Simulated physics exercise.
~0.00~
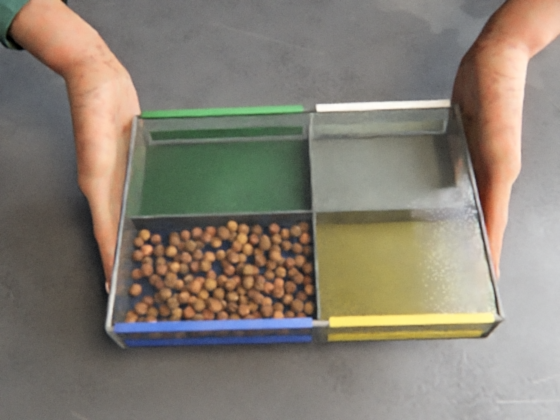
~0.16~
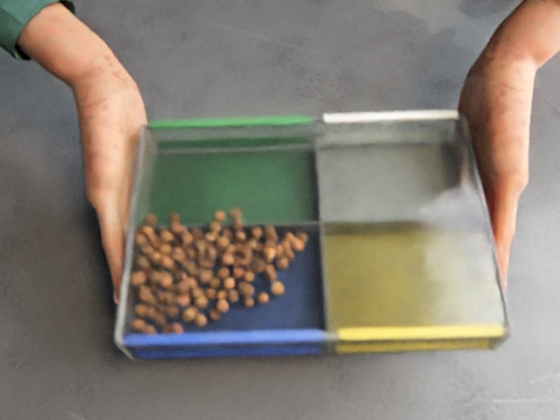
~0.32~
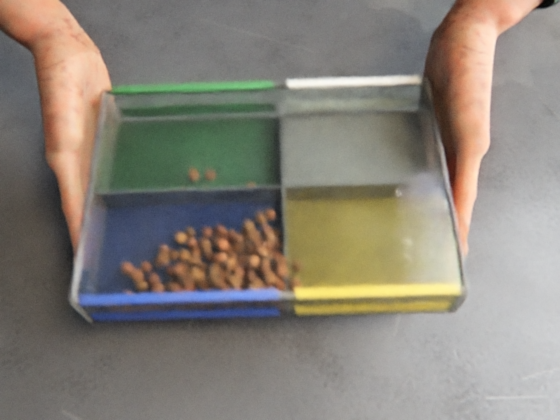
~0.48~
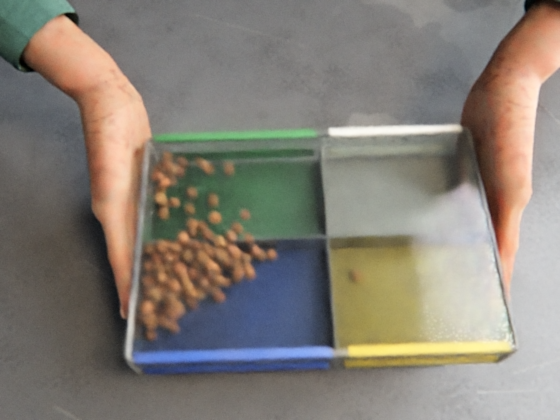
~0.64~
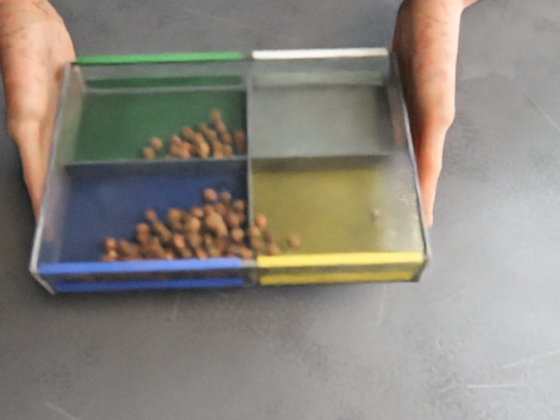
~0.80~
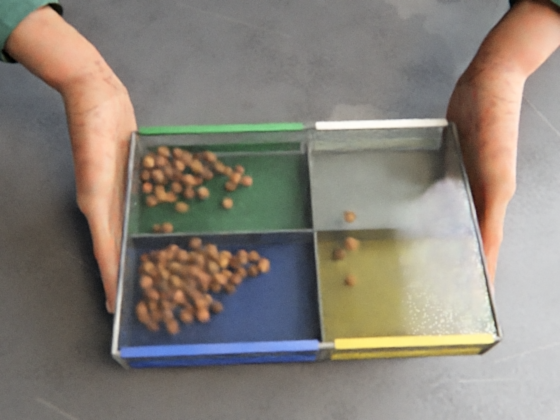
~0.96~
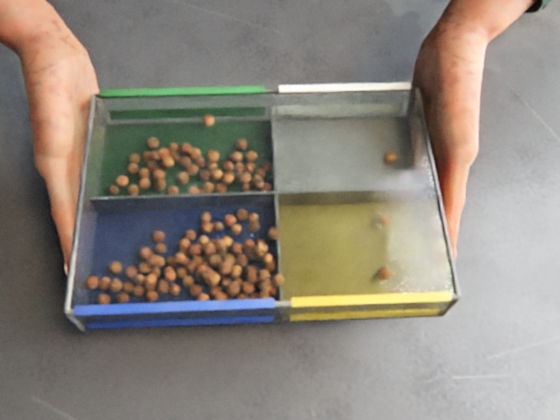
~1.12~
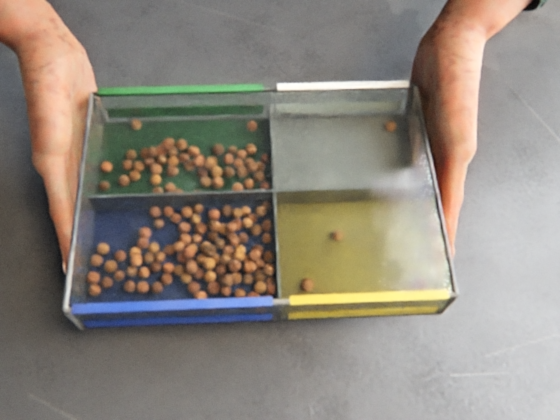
A clear-lidded box split into four compartments, green and white-edged at the back, blue and yellow at the front, is held by two hands above a grey surface, seen from above. Round brown balls fill the blue compartment at front left, while the others are empty. The hands shake the box back and forth on a slant, and the balls slide left and right within blue. As the swings continue, many hop into green and a few scatter to the right side. Finally the box steadies, with most balls in blue, a good share in green and only a few strays in yellow and white.
